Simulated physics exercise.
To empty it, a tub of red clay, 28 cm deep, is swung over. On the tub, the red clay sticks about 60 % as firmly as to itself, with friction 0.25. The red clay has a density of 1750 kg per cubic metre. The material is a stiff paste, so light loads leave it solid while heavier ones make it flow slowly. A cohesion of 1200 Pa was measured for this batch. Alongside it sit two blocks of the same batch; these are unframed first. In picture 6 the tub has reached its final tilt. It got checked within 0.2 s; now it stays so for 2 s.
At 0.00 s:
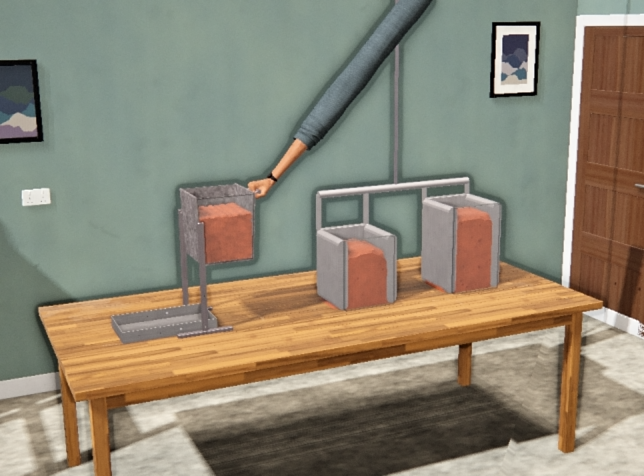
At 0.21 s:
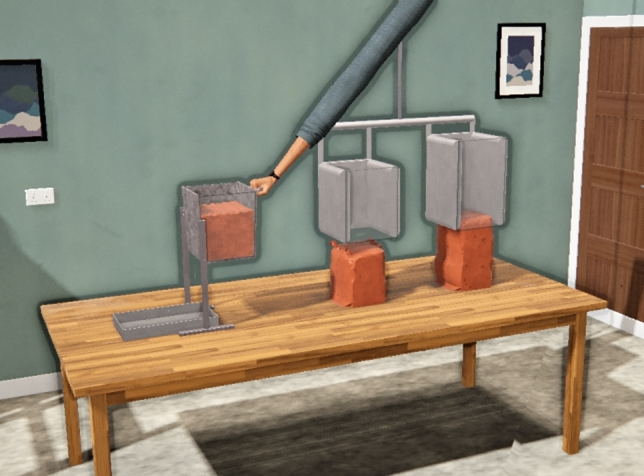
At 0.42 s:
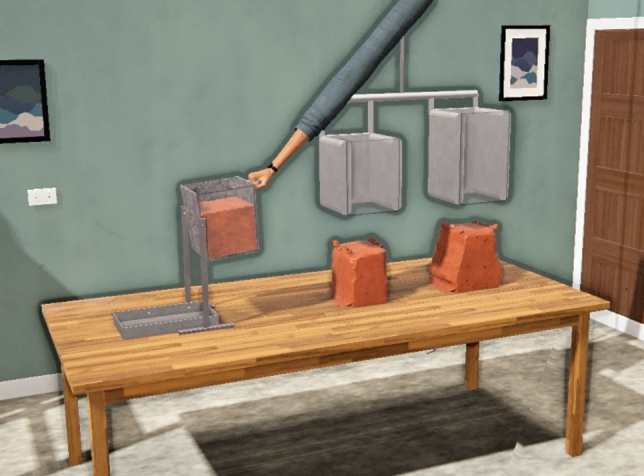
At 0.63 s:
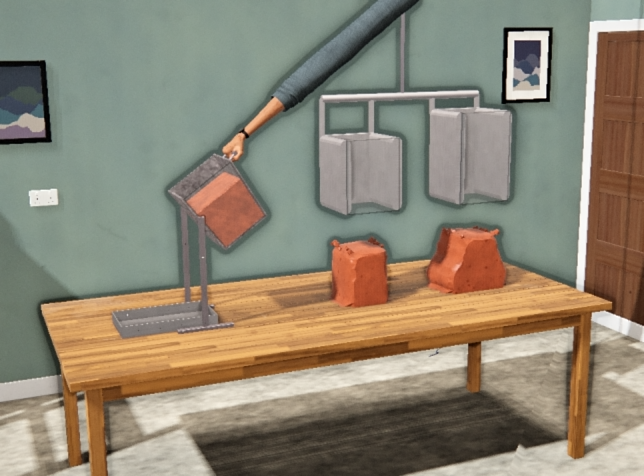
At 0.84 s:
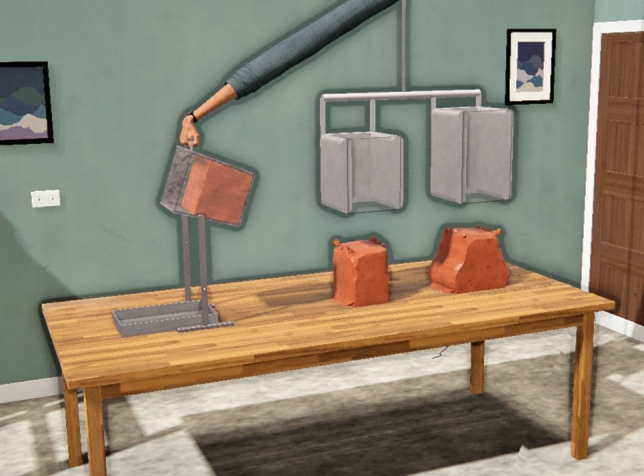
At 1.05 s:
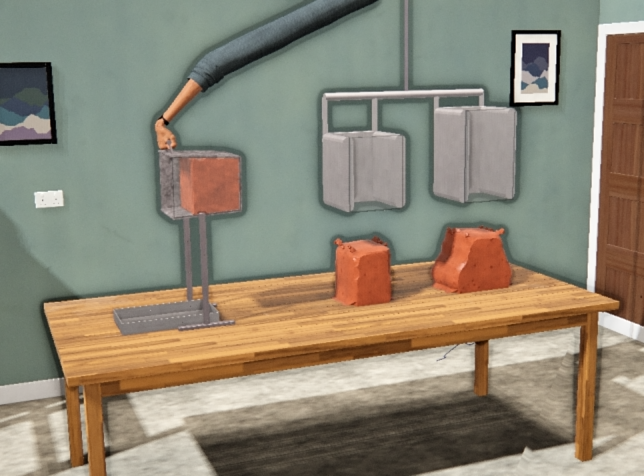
On a table, two clay blocks are uncovered, one slumps, then a hand tilts a tub.
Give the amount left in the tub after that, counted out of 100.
100 %.
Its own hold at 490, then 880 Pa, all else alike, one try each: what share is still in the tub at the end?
Respectively, close to 70 % and close to 100 %.
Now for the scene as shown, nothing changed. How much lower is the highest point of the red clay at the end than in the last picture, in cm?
Roughly 0 cm.
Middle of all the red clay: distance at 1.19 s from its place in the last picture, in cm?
Roughly 0 centimetres.
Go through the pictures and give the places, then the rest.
Handle-side rim at (253, 193), tilt 0 degrees; highest point of the red clay at (215, 217); test blocks 26 cm, 37 cm high (left to right), in the first picture.
Handle-side rim at (255, 191), tilt 0 degrees; highest point of the red clay at (217, 214); test blocks 26 cm, 35 cm high (left to right), in the second picture.
Handle-side rim at (253, 185), tilt 5 degrees; highest point of the red clay at (250, 206); test blocks 26 cm, 30 cm high (left to right), in the third picture.
Handle-side rim at (229, 161), tilt 35 degrees; highest point of the red clay at (238, 180); test blocks 26 cm, 27 cm high (left to right), in the fourth picture.
Handle-side rim at (191, 153), tilt 71 degrees; highest point of the red clay at (210, 162); test blocks 26 cm, 27 cm high (left to right), in the fifth picture.
Handle-side rim at (171, 158), tilt 89 degrees; highest point of the red clay at (196, 159); test blocks 26 cm, 27 cm high (left to right), in the sixth picture.
By 1.19 s, the tub is at 89 degrees and holds 100 %.
By 1.36 s, the tub is at 89 degrees and holds 100 %.
By 1.53 s, the tub is at 89 degrees and holds 100 %.
By 1.70 s, the tub is at 89 degrees and holds 100 %.
By 3.05 s, at the end, the tub is at 89 degrees and holds 100 %.
